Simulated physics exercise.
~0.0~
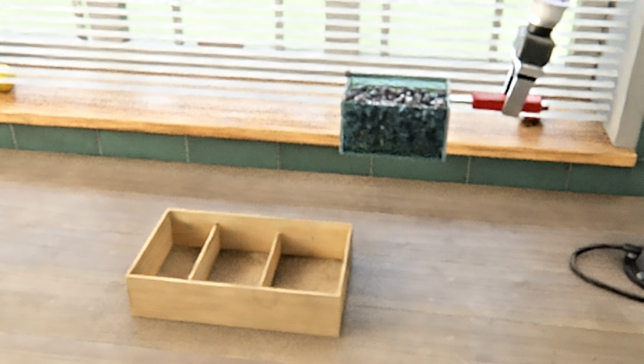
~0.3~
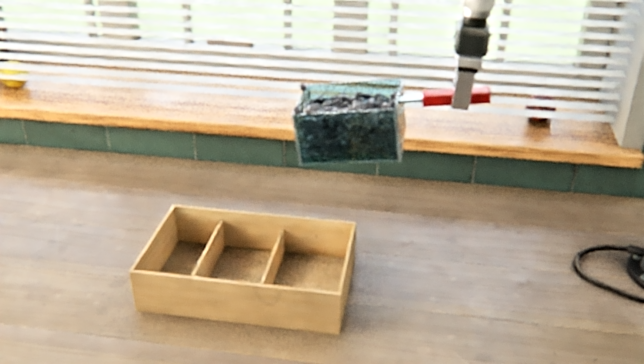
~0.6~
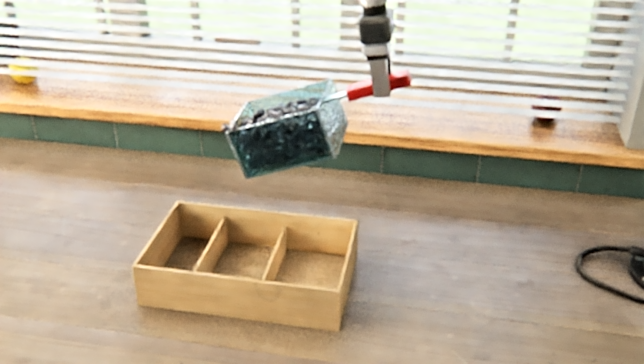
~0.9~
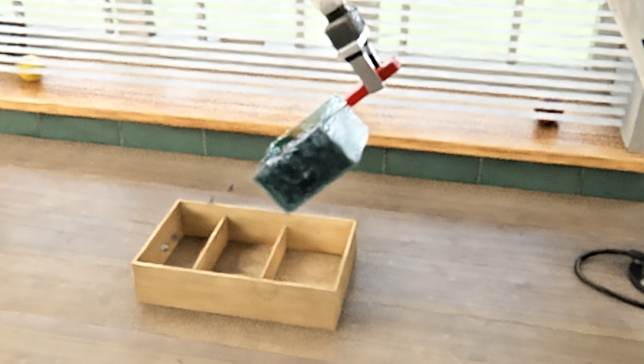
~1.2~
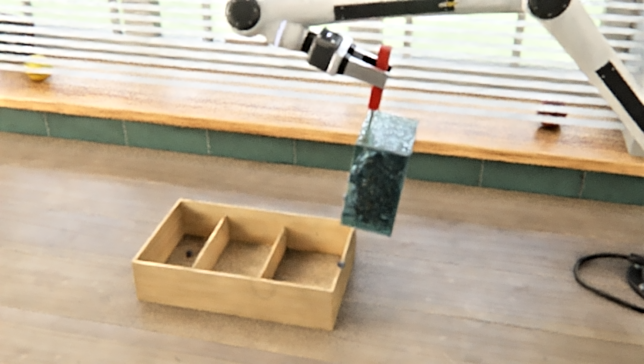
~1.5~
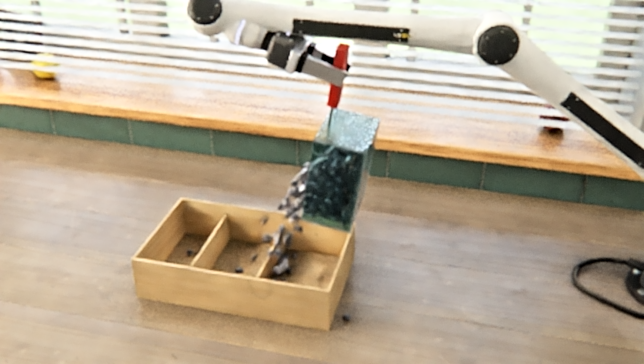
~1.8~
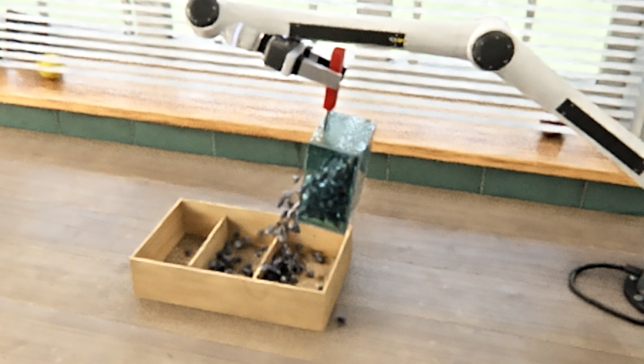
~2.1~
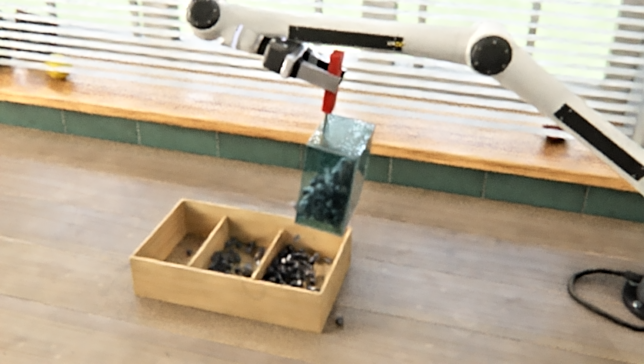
Robot arm tilting a clear box of dark pebbles over a wooden crate, spilling some into the middle and right compartments.
